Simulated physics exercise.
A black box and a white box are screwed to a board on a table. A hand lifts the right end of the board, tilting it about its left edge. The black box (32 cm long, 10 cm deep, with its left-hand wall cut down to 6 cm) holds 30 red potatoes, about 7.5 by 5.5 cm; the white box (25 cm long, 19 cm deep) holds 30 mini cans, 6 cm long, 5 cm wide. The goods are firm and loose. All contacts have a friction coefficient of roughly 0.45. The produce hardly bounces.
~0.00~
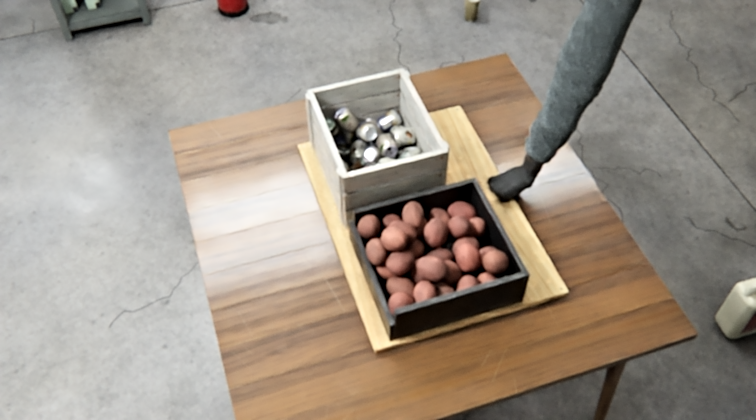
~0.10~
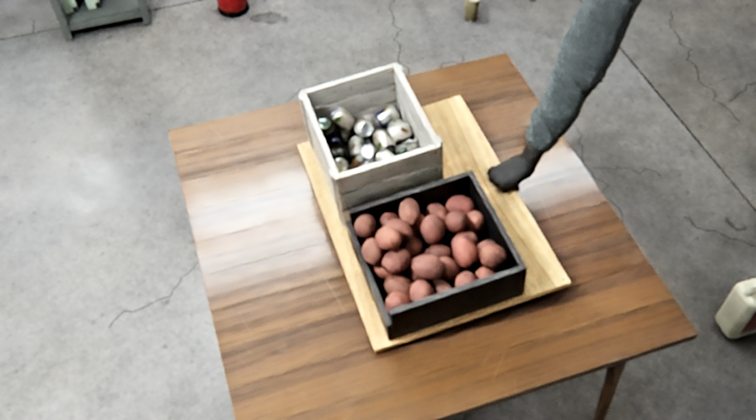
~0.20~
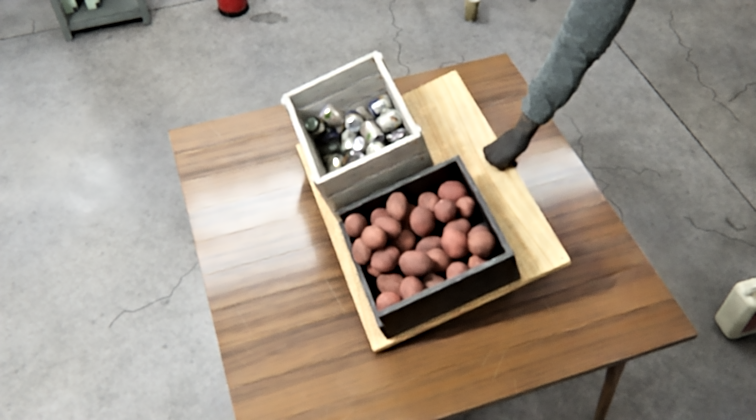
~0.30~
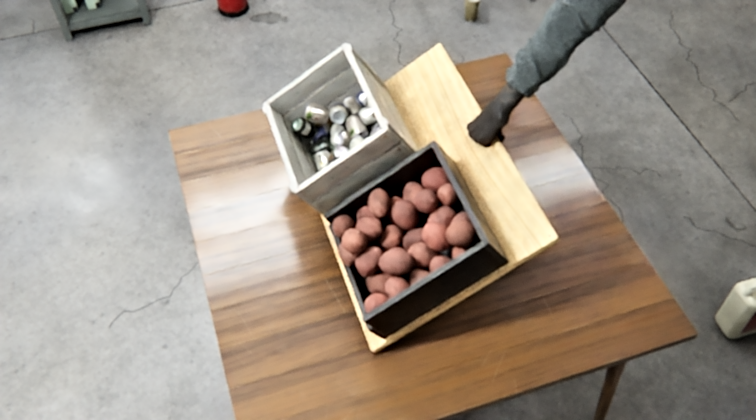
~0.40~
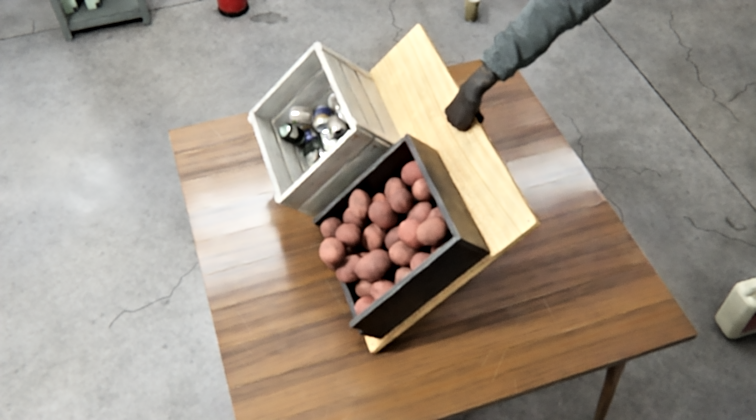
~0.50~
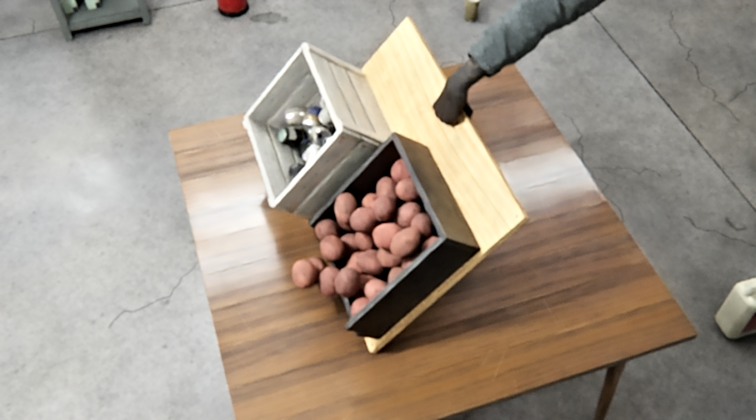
On a wooden table in a room with a cracked concrete floor, a gloved hand grips the right side of a board holding a white box of small cans and a black box of red potatoes. The hand raises that side steadily, tilting both boxes steeply leftward, and a couple of potatoes come out over the black box's left edge.
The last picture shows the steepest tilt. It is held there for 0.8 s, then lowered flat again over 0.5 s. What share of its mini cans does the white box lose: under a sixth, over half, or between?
Fewer than one in six of the mini cans leave the white box.
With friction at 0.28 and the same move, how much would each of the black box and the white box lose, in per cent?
In that case black box 40, white box 0 per cent.
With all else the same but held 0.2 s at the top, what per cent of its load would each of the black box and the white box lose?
Then black box 40, white box 0 per cent.
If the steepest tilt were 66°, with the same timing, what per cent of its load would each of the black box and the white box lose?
Then black box 50, white box 0 per cent.
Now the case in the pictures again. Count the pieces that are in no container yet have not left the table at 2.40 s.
Roughly 5.
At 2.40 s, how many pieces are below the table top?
Roughly 5.
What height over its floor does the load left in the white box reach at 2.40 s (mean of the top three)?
About 11 cm.
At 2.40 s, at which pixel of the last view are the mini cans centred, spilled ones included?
Around (364, 165).
After 0.80 s, tilt 48°; black box 22 in, 8 out and white box 30 in, 0 out.
After 1.18 s, tilt 48°; black box 20 in, 10 out and white box 30 in, 0 out.
After 1.72 s, tilt 3°; black box 20 in, 10 out and white box 30 in, 0 out.
When it is over (at 2.40 s), black box 20 in, 10 out and white box 30 in, 0 out. Asked share, 0 of 30, 0 per cent.
